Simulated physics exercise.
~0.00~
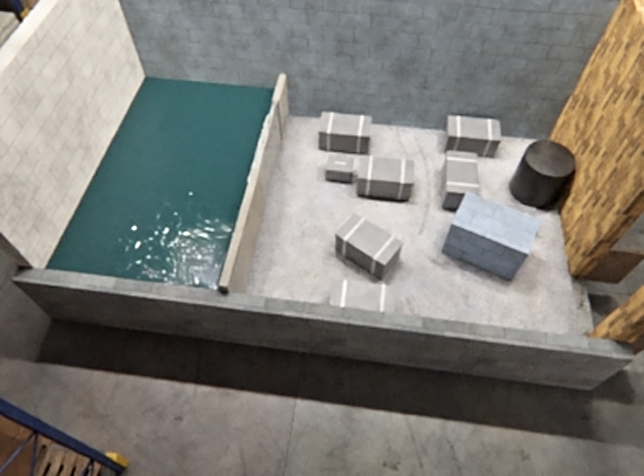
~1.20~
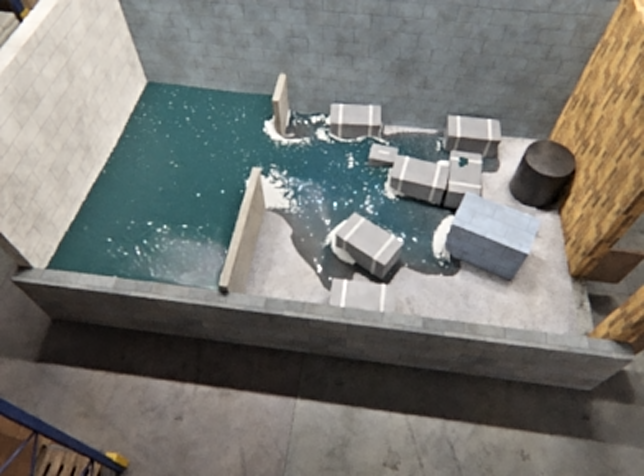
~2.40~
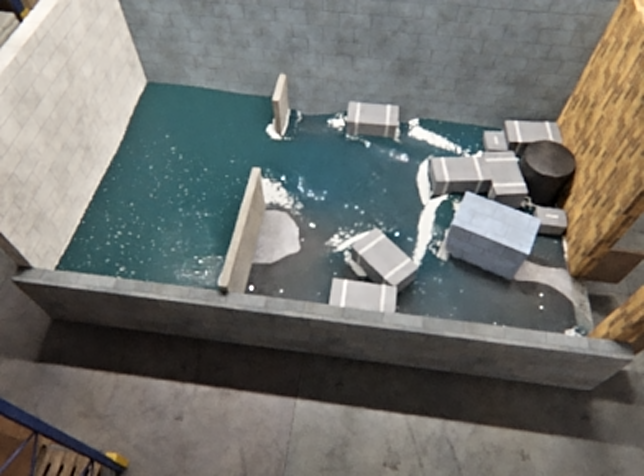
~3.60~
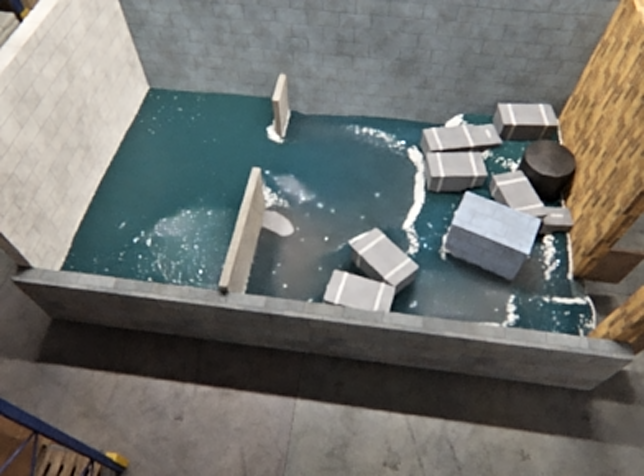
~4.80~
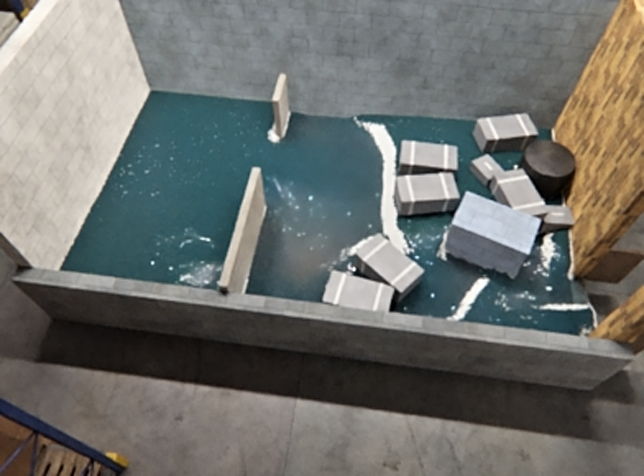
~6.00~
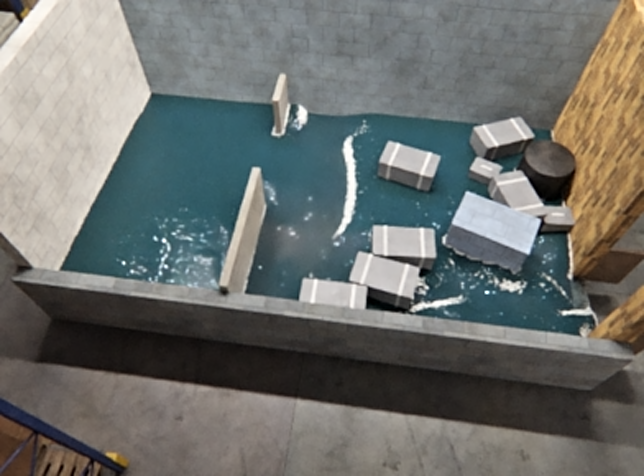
Seen from above, a basement is split by a low wall, with dark green water filling the left room while grey banded boxes, a larger blue-grey block and a dark round tub stand on the dry right floor. Part of the divider's middle opens, and water pours through, foaming around the nearest boxes. It spreads across the floor and pushes several boxes right, crowding them near the tub and the wooden wall. A line of foam then travels back leftward, and some boxes drift left and toward the near wall. Finally, water covers both rooms, with the boxes scattered across the right side.
